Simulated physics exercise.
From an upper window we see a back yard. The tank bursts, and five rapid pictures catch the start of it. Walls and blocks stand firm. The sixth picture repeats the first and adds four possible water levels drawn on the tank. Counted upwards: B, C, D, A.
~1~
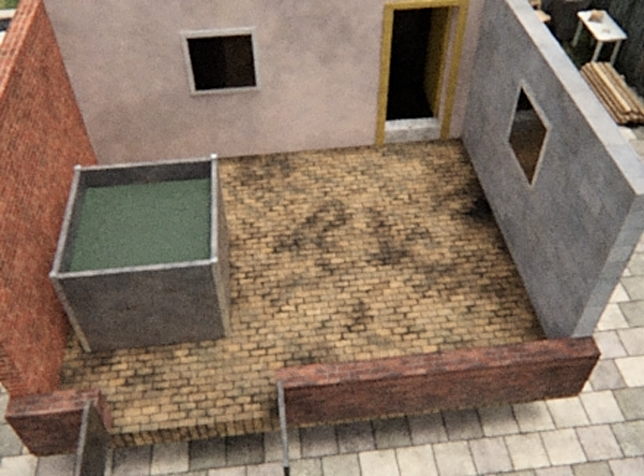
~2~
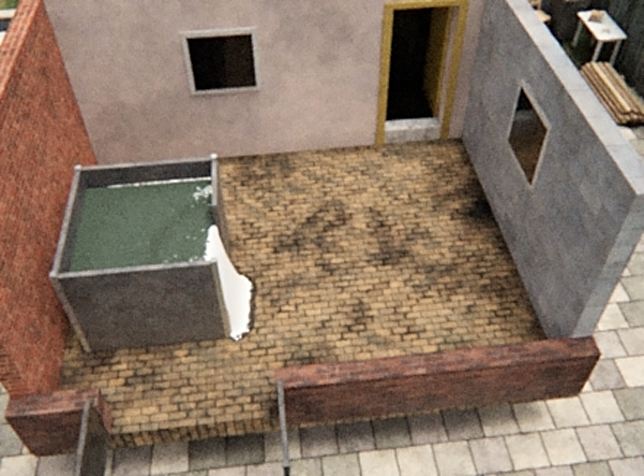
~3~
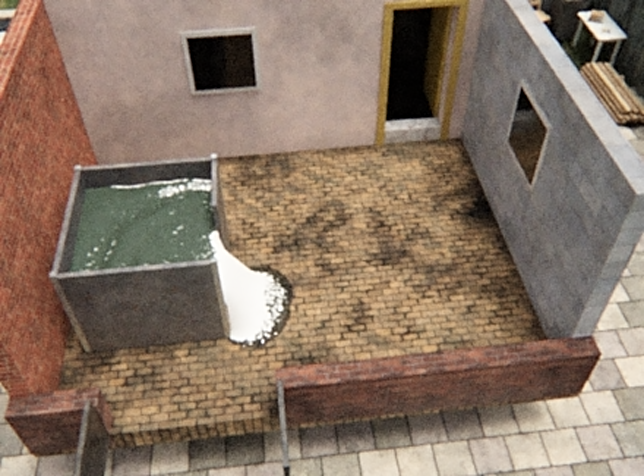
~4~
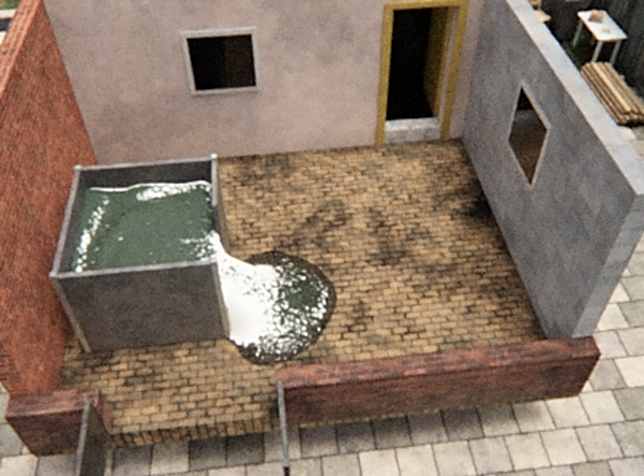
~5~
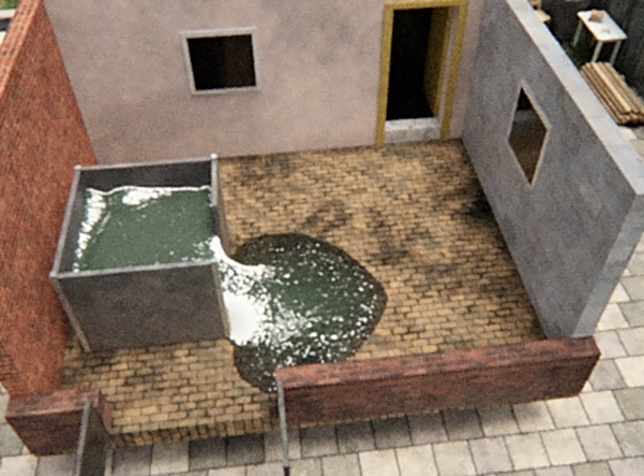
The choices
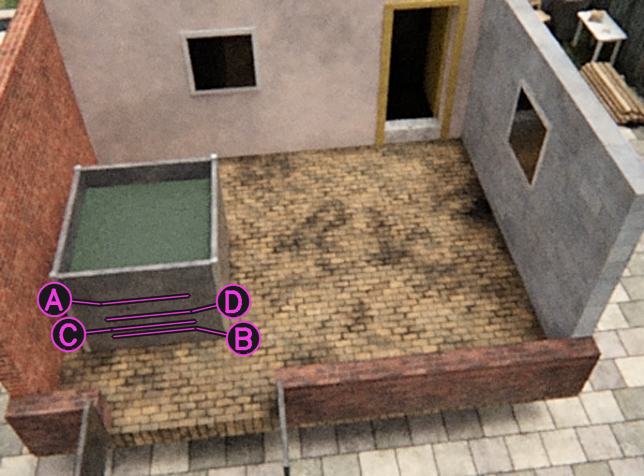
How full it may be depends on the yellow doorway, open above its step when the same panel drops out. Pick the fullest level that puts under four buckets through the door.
The limit is A.
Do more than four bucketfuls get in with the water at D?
No.
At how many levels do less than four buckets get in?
All of the four.
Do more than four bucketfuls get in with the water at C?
No, not at all.
On the marked copy, A at (144, 299); B at (155, 332); C at (153, 325); D at (149, 315); from the bottom up B, C, D, A.
Choosing A, a splash gets over, under a bucket.
Choosing B, nothing gets over.
Choosing C, nothing gets over.
Choosing D, nothing gets over.
